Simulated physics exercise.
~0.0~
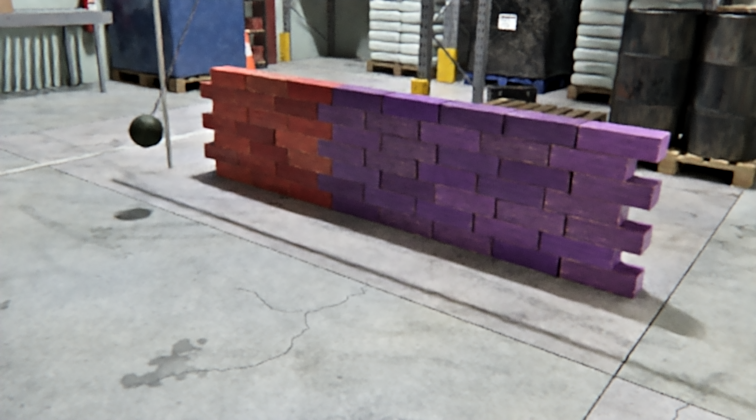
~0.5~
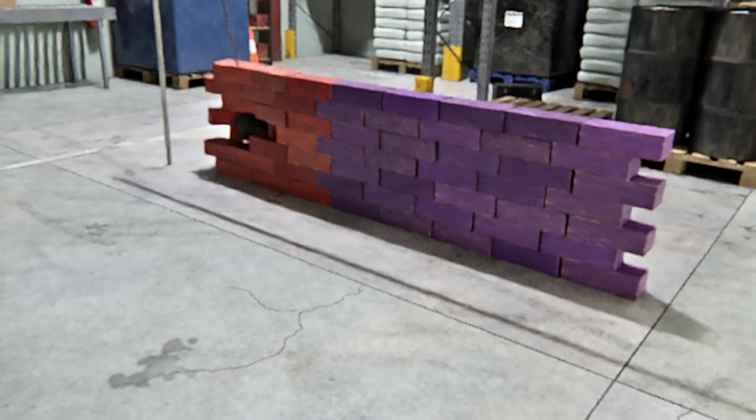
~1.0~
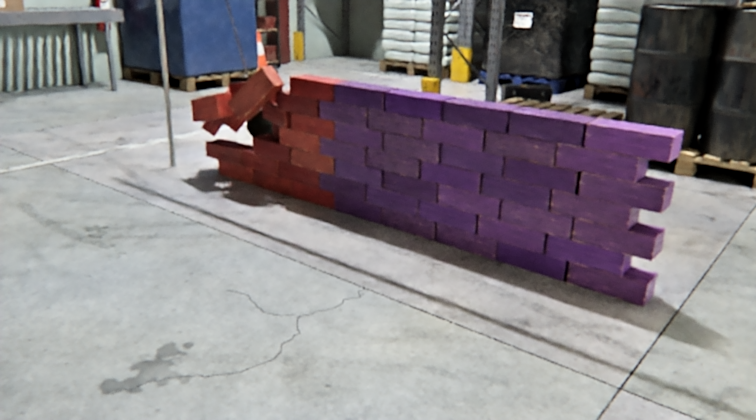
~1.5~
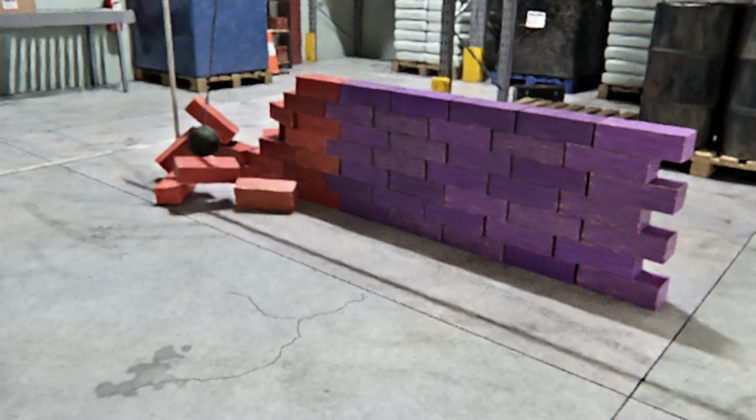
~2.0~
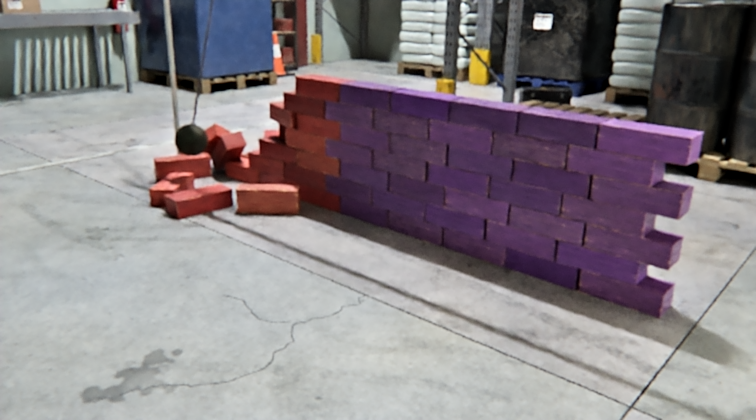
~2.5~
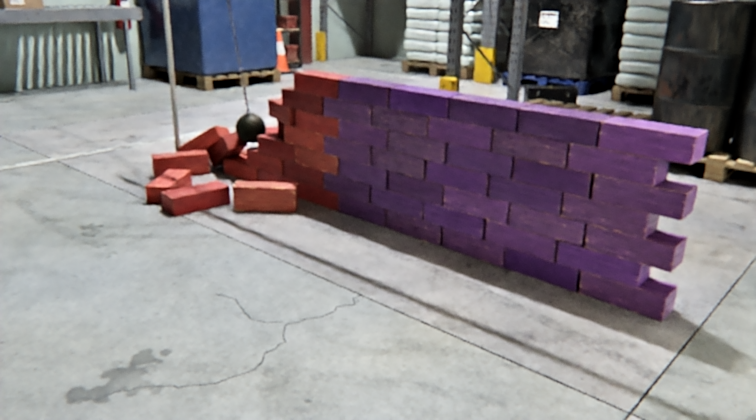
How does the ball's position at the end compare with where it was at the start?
At the start the ball hung in the open, off to the left of the wall. By the end it was farther right, close to the broken red end and the fallen blocks.
